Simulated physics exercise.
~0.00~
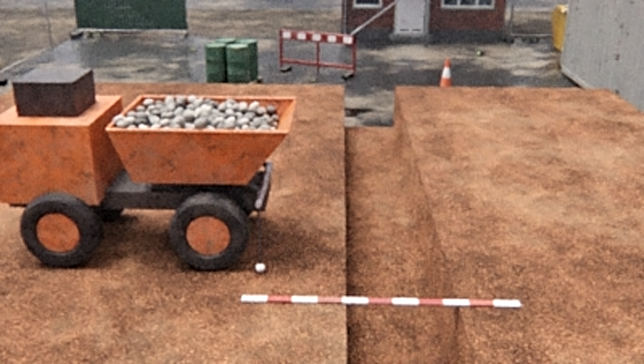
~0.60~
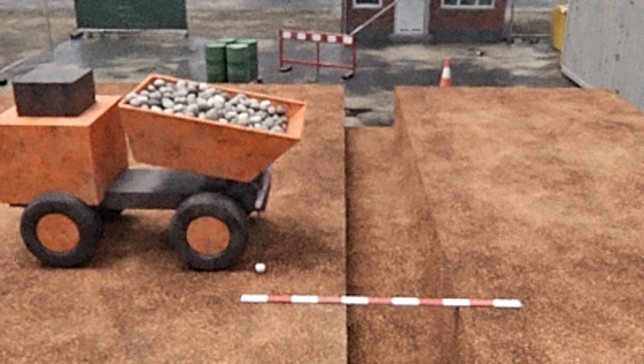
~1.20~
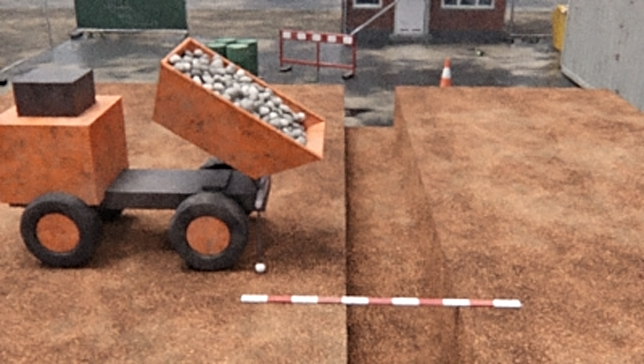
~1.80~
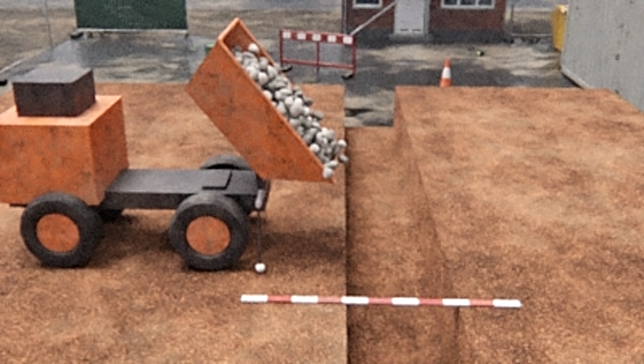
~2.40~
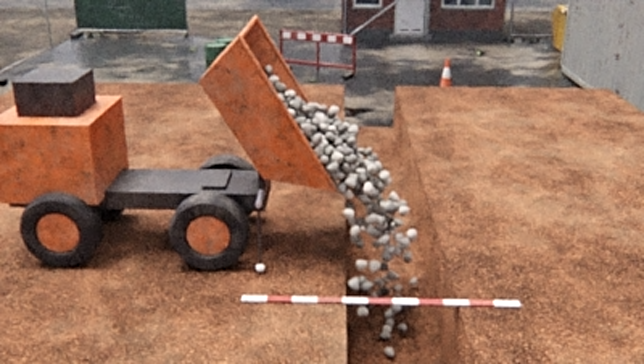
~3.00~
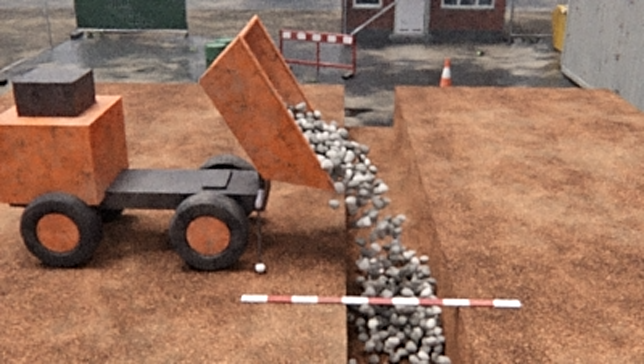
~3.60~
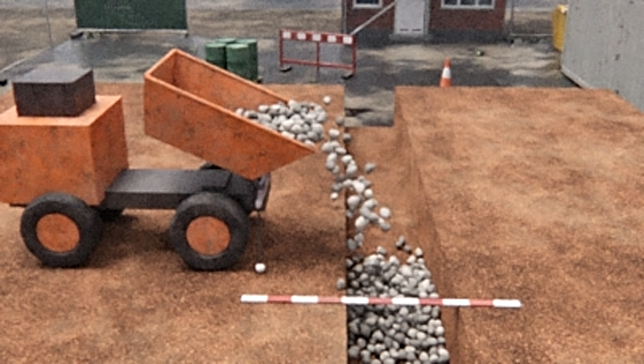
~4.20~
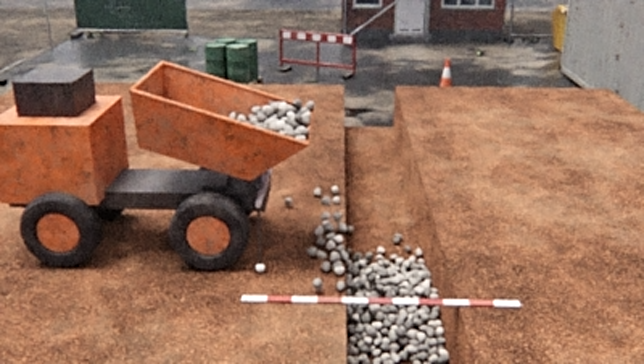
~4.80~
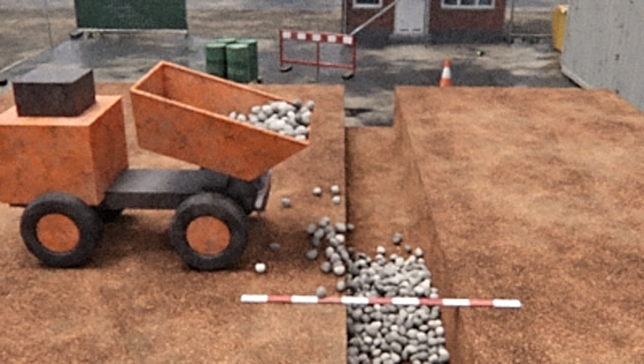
The clip shows an orange dumper tipping its skip of rounded grey stones to the right, sending many tumbling into a trench beside it. The skip then lowers partway and stays tilted, with some stones still inside, a heap in the trench and a few scattered near its edge.
